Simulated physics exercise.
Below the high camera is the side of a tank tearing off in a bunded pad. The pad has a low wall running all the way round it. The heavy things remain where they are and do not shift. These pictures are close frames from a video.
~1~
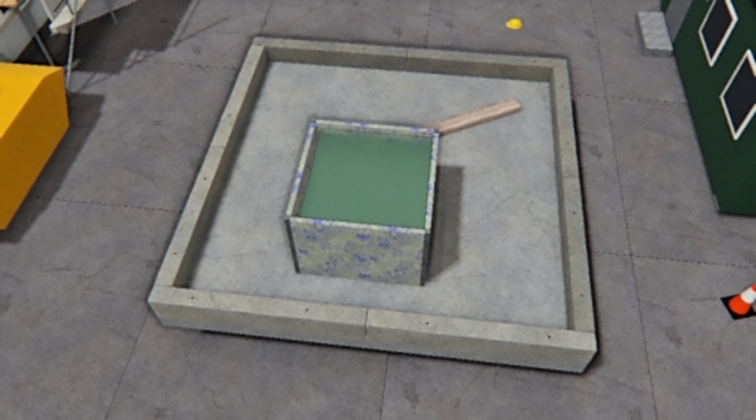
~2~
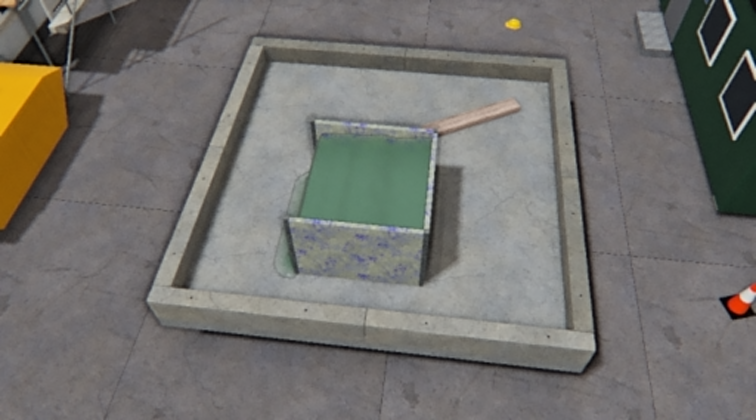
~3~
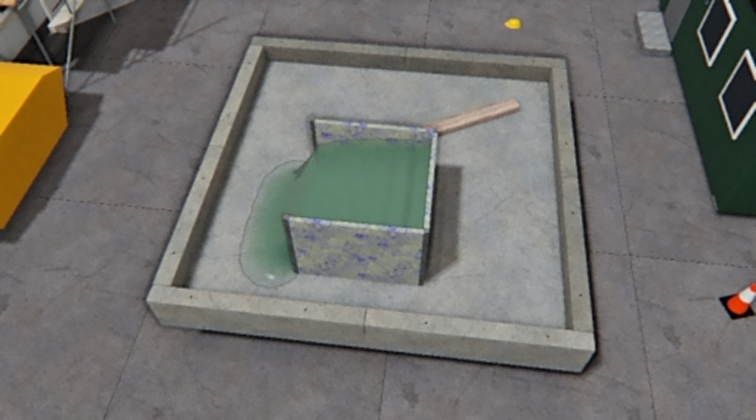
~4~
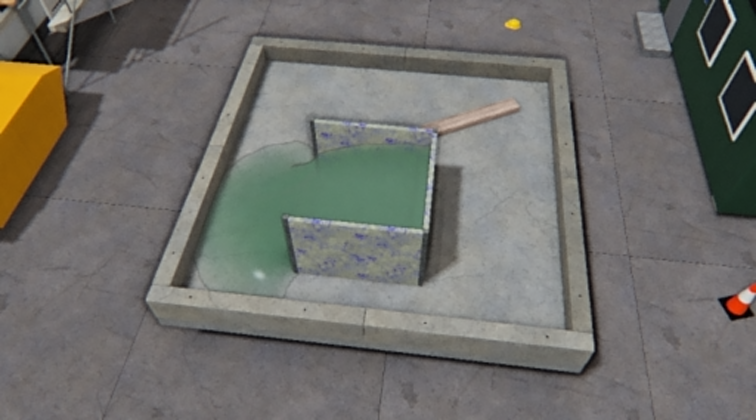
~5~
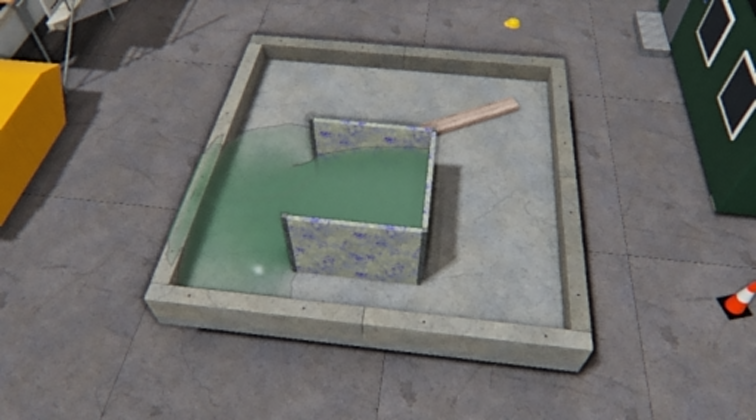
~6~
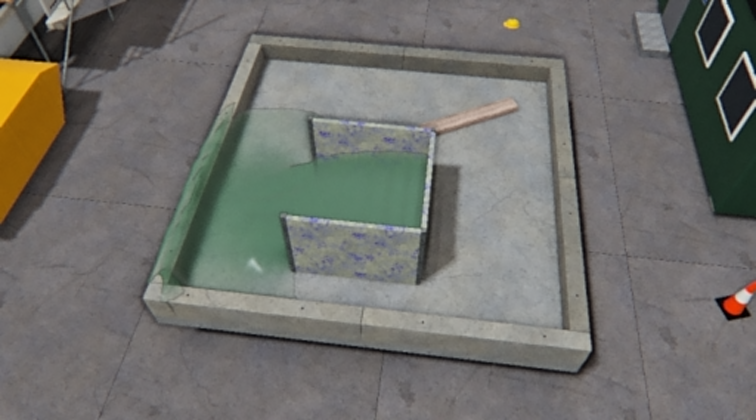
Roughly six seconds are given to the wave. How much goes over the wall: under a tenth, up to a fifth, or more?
The outflow amounts to over one fifth.
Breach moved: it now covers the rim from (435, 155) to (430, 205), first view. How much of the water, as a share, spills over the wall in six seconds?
About 10 %.
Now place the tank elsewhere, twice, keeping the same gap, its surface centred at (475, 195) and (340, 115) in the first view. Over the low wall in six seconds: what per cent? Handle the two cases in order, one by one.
Case one gives roughly 12 percent; case two gives roughly 28 percent.
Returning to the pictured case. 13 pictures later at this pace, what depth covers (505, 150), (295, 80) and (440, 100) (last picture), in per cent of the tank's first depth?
Respectively 0, 18 and 4 per cent.
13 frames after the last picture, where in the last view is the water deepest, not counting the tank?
It will be deepest around (176, 297).
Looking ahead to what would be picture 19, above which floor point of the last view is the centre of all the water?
The balance point is around (298, 187).
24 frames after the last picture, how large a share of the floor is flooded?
Roughly 80 per cent.
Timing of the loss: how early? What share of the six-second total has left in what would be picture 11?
It comes to around 55 per cent.
A moment on, water covers 25 % of the floor; the low wall has let 5 % over.
Next, water covers 30 % of the floor; the low wall has let 14 % over.
Then, water covers 45 % of the floor; the low wall has let 24 % over.
Later, water covers 65 % of the floor; the low wall has let 25 % over.
In the end, water covers 80 % of the floor; the low wall has let 25 % over.
